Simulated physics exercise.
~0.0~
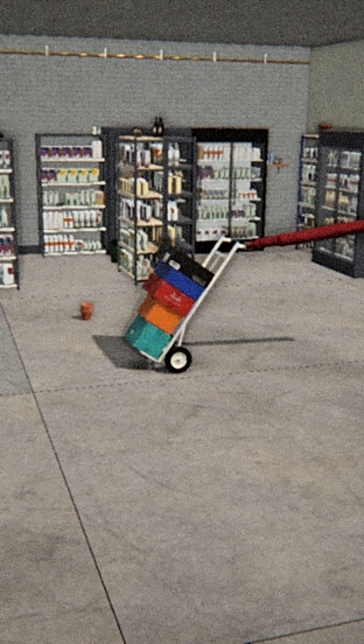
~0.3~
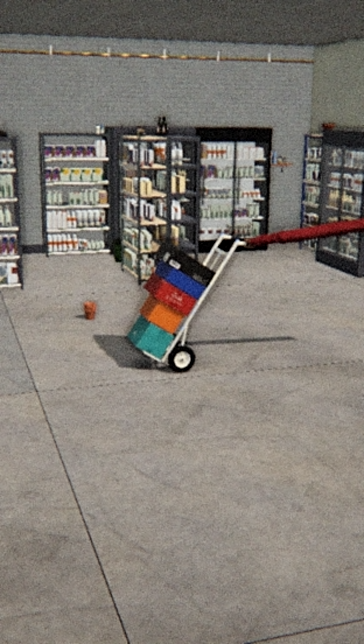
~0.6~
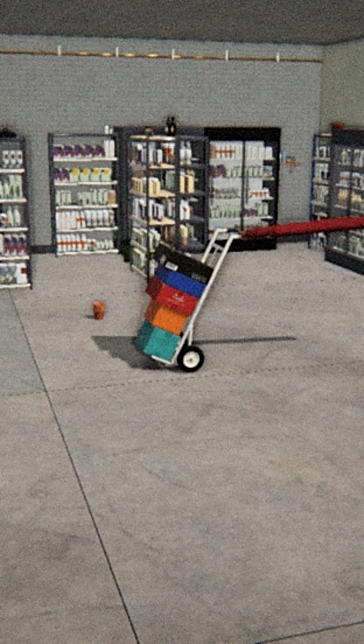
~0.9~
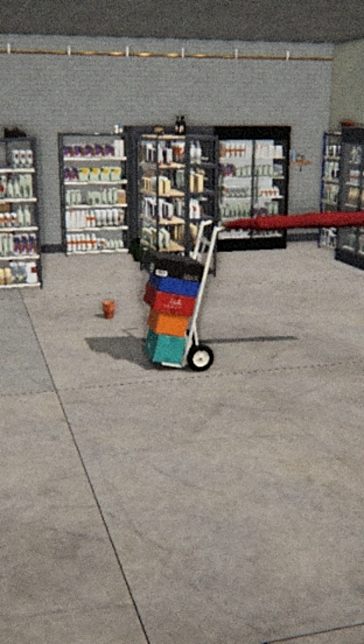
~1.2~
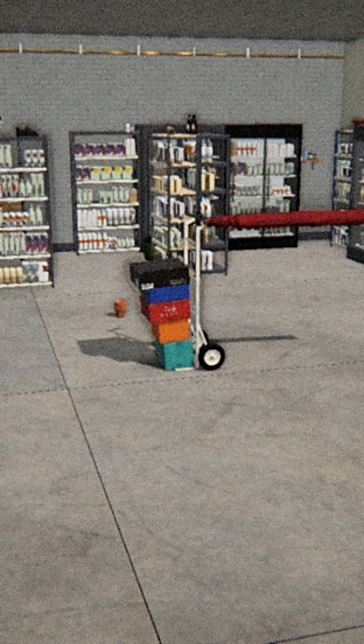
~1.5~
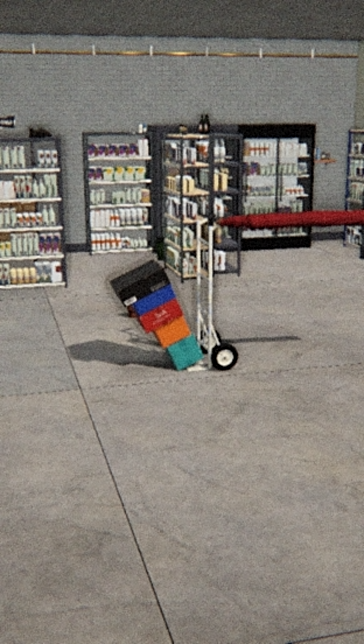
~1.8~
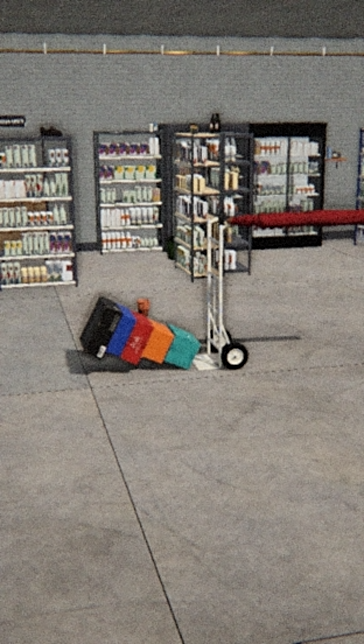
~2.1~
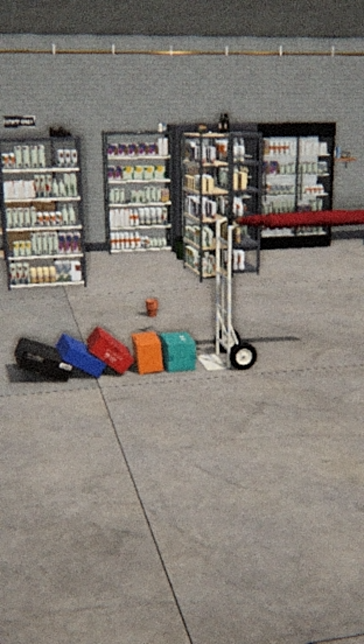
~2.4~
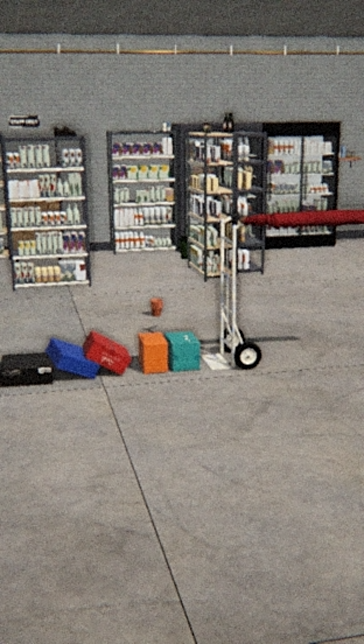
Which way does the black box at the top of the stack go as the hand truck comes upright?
It goes to the left, falling away from the hand truck and ending up on the floor as the farthest box from it.
